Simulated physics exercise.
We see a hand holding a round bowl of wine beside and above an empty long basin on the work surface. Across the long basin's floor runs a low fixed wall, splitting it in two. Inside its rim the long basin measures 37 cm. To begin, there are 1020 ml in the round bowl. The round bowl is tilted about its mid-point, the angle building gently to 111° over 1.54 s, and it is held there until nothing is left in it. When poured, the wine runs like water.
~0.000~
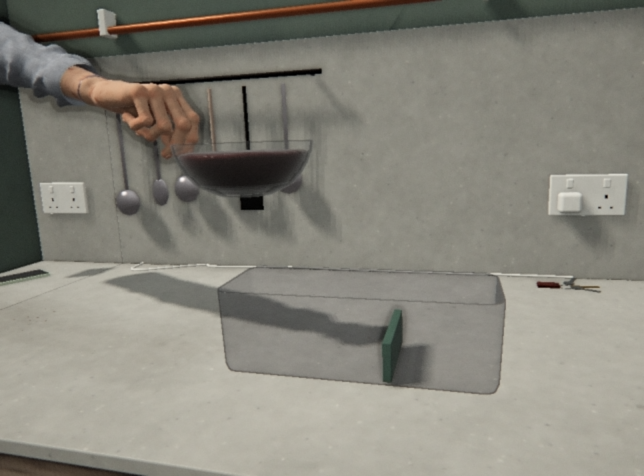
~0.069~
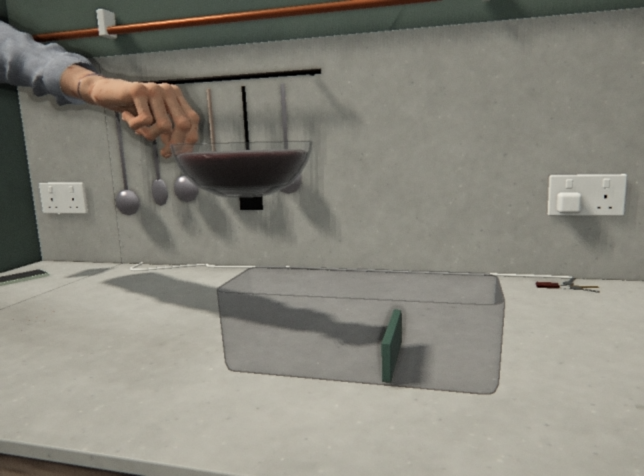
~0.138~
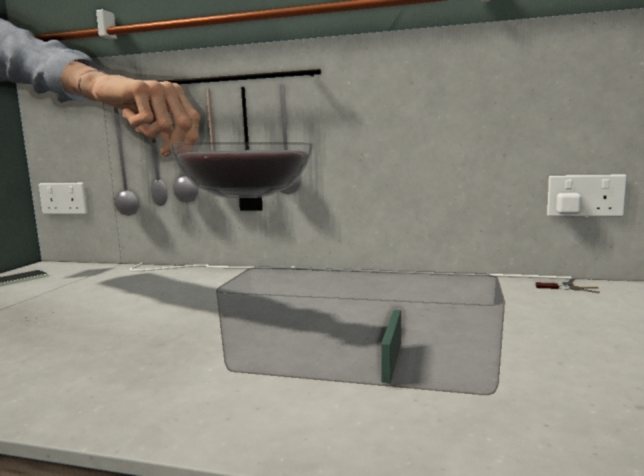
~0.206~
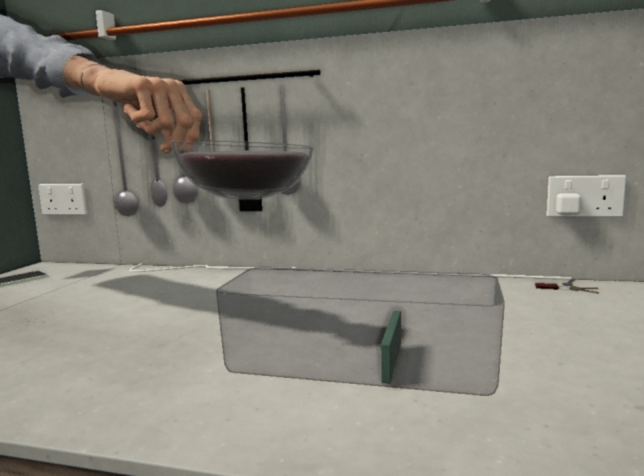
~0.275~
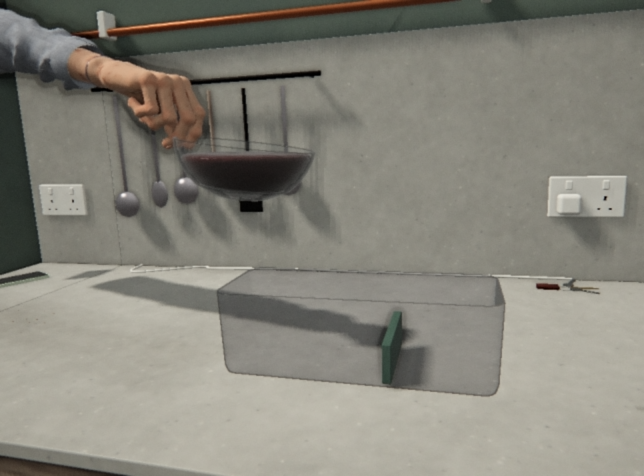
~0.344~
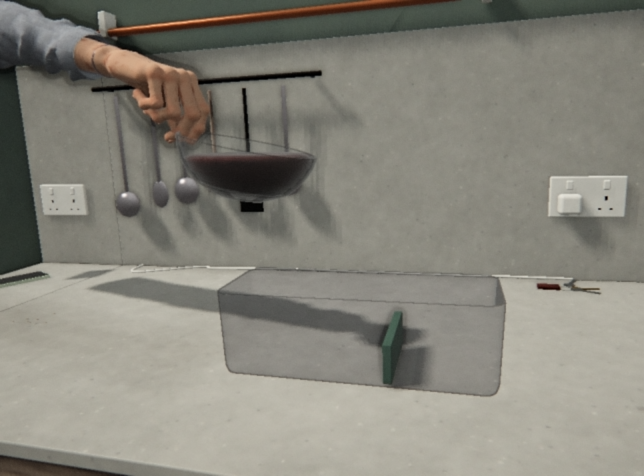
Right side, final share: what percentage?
5 per cent.
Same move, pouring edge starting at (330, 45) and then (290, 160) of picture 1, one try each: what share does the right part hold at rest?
Respectively 65 and 5 %.
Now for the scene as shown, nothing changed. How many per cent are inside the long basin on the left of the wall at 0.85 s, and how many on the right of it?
About 34 % left, 2 % right.
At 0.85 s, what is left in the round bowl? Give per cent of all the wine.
Around 26 percent.
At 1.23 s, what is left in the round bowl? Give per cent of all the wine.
Roughly 0 percent remains.
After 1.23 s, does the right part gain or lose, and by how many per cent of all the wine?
I'd say it grows by some 1.
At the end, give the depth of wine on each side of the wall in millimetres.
Some 32 mm on the left and some 2 mm on the right.
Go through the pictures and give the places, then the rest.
The first frame shows tilt 0°; pouring edge (309, 142); surface from (188, 154) to (308, 151); the long basin's rim runs from (235, 279) to (501, 290); the wall's top is at (393, 326).
The second frame shows tilt 1°; pouring edge (309, 143); surface from (188, 154) to (307, 152).
The third frame shows tilt 2°; pouring edge (309, 145); surface from (188, 154) to (307, 153).
The fourth frame shows tilt 5°; pouring edge (310, 149); surface from (188, 154) to (308, 155).
The fifth frame shows tilt 9°; pouring edge (312, 155); surface from (191, 155) to (311, 156).
The sixth frame shows tilt 13°; pouring edge (313, 161); surface from (194, 156) to (313, 157).
By 0.85 s the tilt is 65° and 27 per cent is still to pour, 34 is left of the wall and 2 right of it.
By 1.23 s the tilt is 100° and 0 per cent is still to pour, 91 is left of the wall and 4 right of it.
By 1.62 s the tilt is 111° and 0 per cent is still to pour, 91 is left of the wall and 5 right of it.
By 2.04 s the tilt is 111° and 0 per cent is still to pour, 91 is left of the wall and 5 right of it.
At rest 91 per cent lies left of the wall, 5 right of it and 4 outside.
